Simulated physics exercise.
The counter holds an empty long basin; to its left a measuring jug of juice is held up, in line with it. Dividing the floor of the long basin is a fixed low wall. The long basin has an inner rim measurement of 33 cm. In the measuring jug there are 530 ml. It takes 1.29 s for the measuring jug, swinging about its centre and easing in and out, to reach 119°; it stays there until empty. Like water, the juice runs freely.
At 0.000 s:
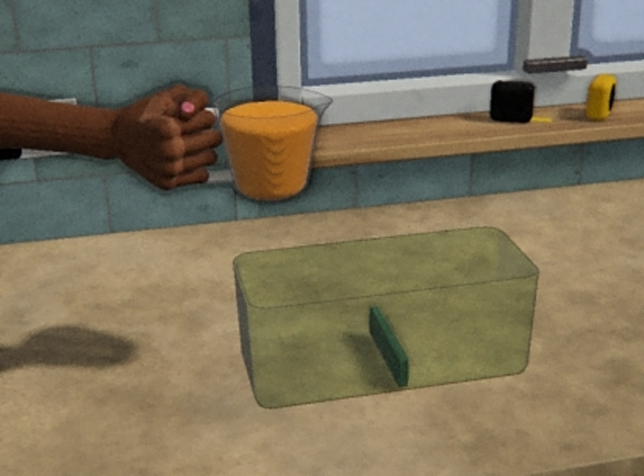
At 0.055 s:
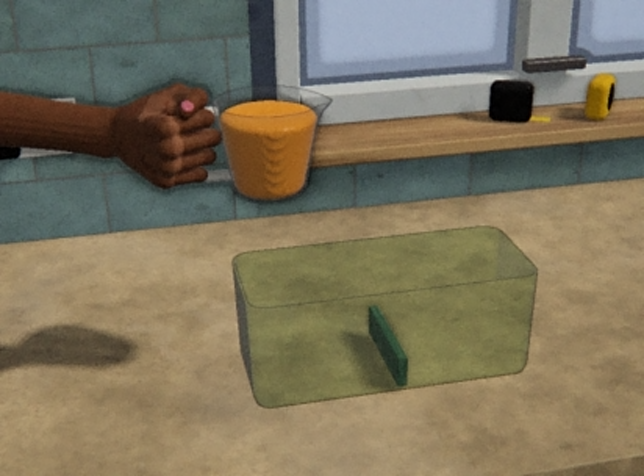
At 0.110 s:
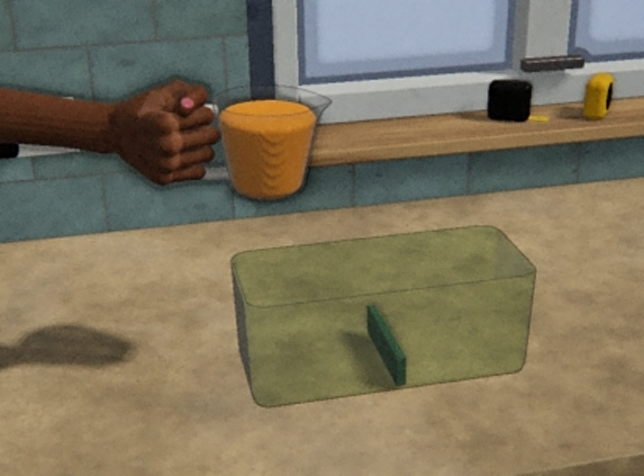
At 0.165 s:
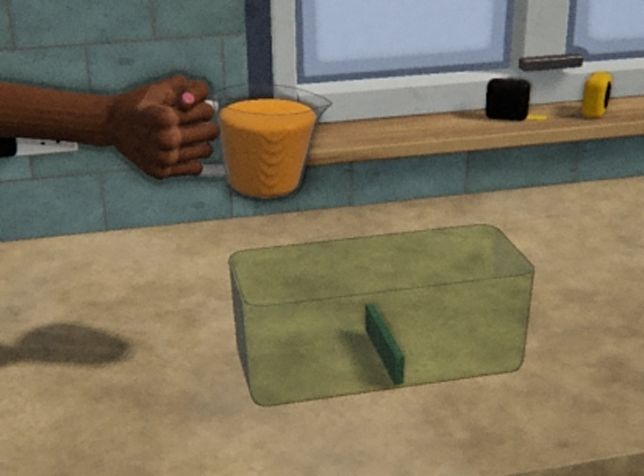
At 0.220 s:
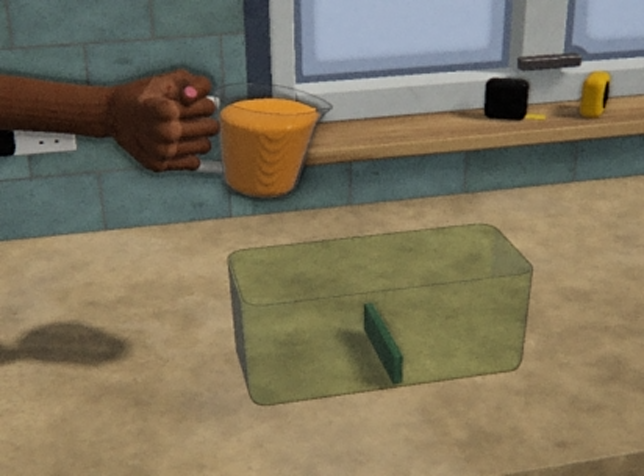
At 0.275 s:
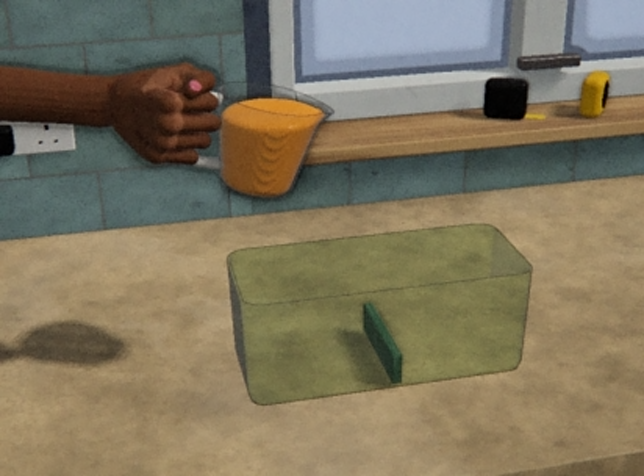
A hand holds a jug of orange juice and tilts it slightly to the right.
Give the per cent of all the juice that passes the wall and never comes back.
I would say 58 percent.
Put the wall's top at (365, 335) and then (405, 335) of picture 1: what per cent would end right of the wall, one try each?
In order, 80 and 35 per cent.
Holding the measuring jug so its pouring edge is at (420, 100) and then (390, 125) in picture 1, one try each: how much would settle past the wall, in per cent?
It comes to 90 per cent, and then 95 per cent.
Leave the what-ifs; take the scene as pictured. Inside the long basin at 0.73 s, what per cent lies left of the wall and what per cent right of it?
2 per cent left and 12 right, roughly.
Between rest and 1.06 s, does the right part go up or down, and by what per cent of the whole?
It rises by about 2.
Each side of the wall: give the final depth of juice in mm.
Left part about 10 mm deep, right part about 16 mm deep.
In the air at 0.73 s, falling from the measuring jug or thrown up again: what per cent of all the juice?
My guess is roughly 26 %.
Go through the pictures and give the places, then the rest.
In the first picture, it leans 0°; its right rim is at (332, 98); the juice meets the walls at (219, 118) and (316, 110); the long basin's rim runs from (241, 283) to (519, 251); the wall's top is at (388, 333).
In the second picture, it leans 1°; its right rim is at (332, 98); the juice meets the walls at (219, 118) and (315, 110).
In the third picture, it leans 2°; its right rim is at (331, 99); the juice meets the walls at (218, 116) and (314, 110).
In the fourth picture, it leans 5°; its right rim is at (332, 101); the juice meets the walls at (218, 115) and (314, 109).
In the fifth picture, it leans 8°; its right rim is at (332, 104); the juice meets the walls at (219, 114) and (317, 108).
In the sixth picture, it leans 13°; its right rim is at (334, 109); the juice meets the walls at (221, 115) and (321, 108).
After 0.73 s the tilt is 72° and 60 per cent is still to pour, 2 is left of the wall and 13 right of it.
After 1.06 s the tilt is 110° and 4 per cent is still to pour, 30 is left of the wall and 57 right of it.
After 1.41 s the tilt is 119° and 0 per cent is still to pour, 41 is left of the wall and 58 right of it.
After 1.79 s the tilt is 119° and 0 per cent is still to pour, 41 is left of the wall and 58 right of it.
In the end 41 per cent lies left of the wall, 58 right of it and 1 outside.
